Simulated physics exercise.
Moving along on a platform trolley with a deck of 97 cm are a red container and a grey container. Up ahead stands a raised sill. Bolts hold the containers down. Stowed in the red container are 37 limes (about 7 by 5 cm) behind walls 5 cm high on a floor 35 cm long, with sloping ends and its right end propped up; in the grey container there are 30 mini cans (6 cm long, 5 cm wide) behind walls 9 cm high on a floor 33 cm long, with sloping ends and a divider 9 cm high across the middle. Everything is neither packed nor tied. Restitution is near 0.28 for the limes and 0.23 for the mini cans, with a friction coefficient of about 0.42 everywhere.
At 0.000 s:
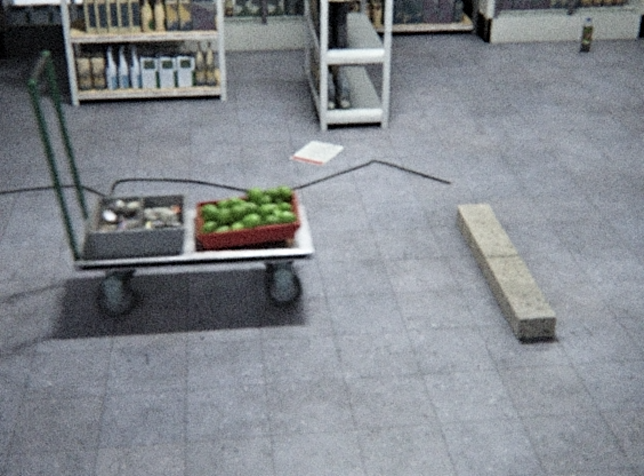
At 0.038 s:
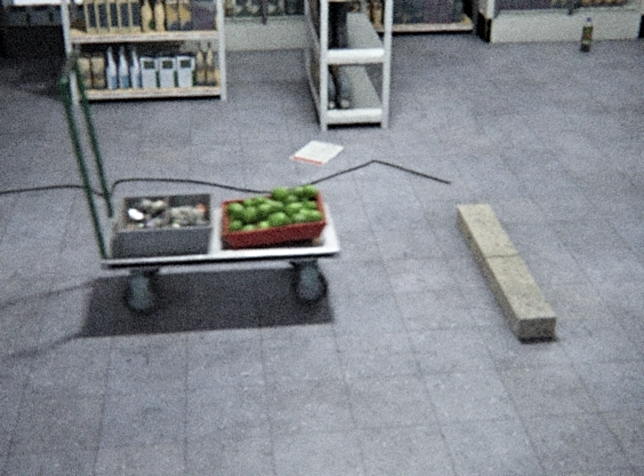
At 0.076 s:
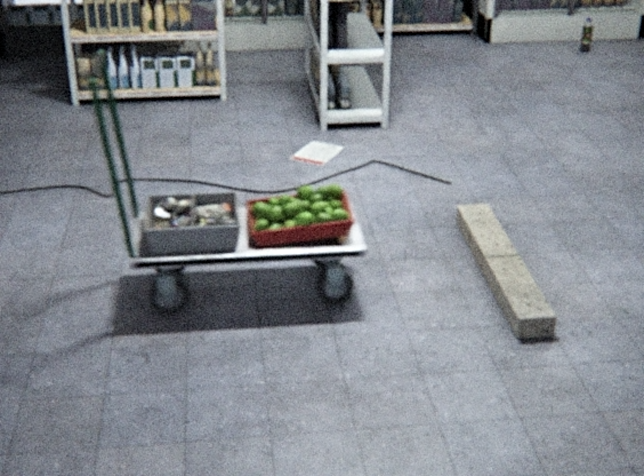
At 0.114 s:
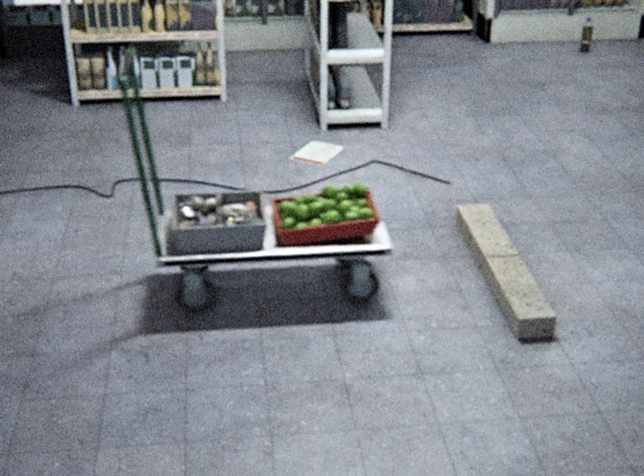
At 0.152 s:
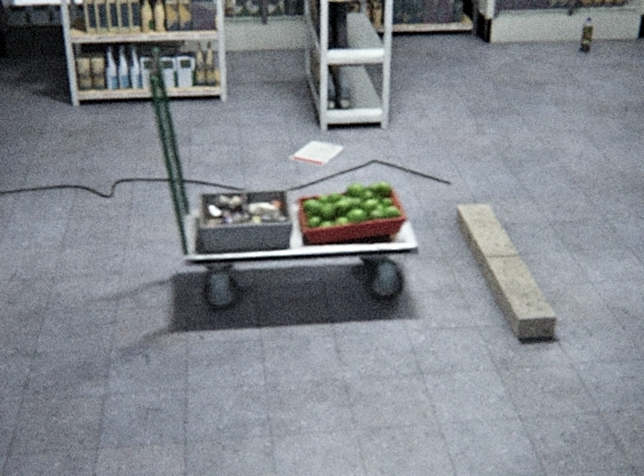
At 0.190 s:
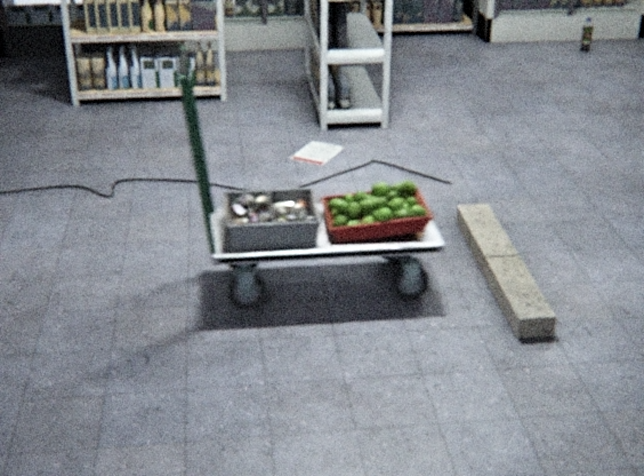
In a shop aisle, a trolley carrying limes and small cans rolls steadily to the right.
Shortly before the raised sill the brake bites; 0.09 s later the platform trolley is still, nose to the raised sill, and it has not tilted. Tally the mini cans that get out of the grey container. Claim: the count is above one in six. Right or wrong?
Wrong.
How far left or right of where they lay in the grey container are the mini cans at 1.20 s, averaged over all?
About 2 cm right.
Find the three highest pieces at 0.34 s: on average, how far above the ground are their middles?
Close to 44 cm up.
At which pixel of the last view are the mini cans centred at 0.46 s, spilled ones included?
I'd say near (340, 217).
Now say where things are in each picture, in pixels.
In the first frame (each is followed by its nearest rim corner in this view), grey container, (91, 232); red container, (198, 235); 84 cm short of the stop; none out.
In the second frame, grey container, (119, 231); red container, (225, 234); 73 cm short of the stop.
In the third frame, grey container, (147, 230); red container, (252, 233); 62 cm short of the stop.
In the fourth frame, grey container, (174, 228); red container, (279, 231); 51 cm short of the stop.
In the fifth frame, grey container, (201, 227); red container, (305, 230); 40 cm short of the stop.
In the sixth frame, grey container, (229, 226); red container, (331, 229); 29 cm short of the stop; none out.
After 0.24 s, braking starts.
After 0.34 s, red container 36 in, 1 out and grey container 30 in, 0 out.
After 0.46 s, red container 28 in, 9 out and grey container 28 in, 2 out.
After 0.69 s, red container 24 in, 13 out and grey container 28 in, 2 out.
Final count (at 1.20 s), red container 23 in, 14 out and grey container 28 in, 2 out. Asked share, 2 of 30, 7 per cent.
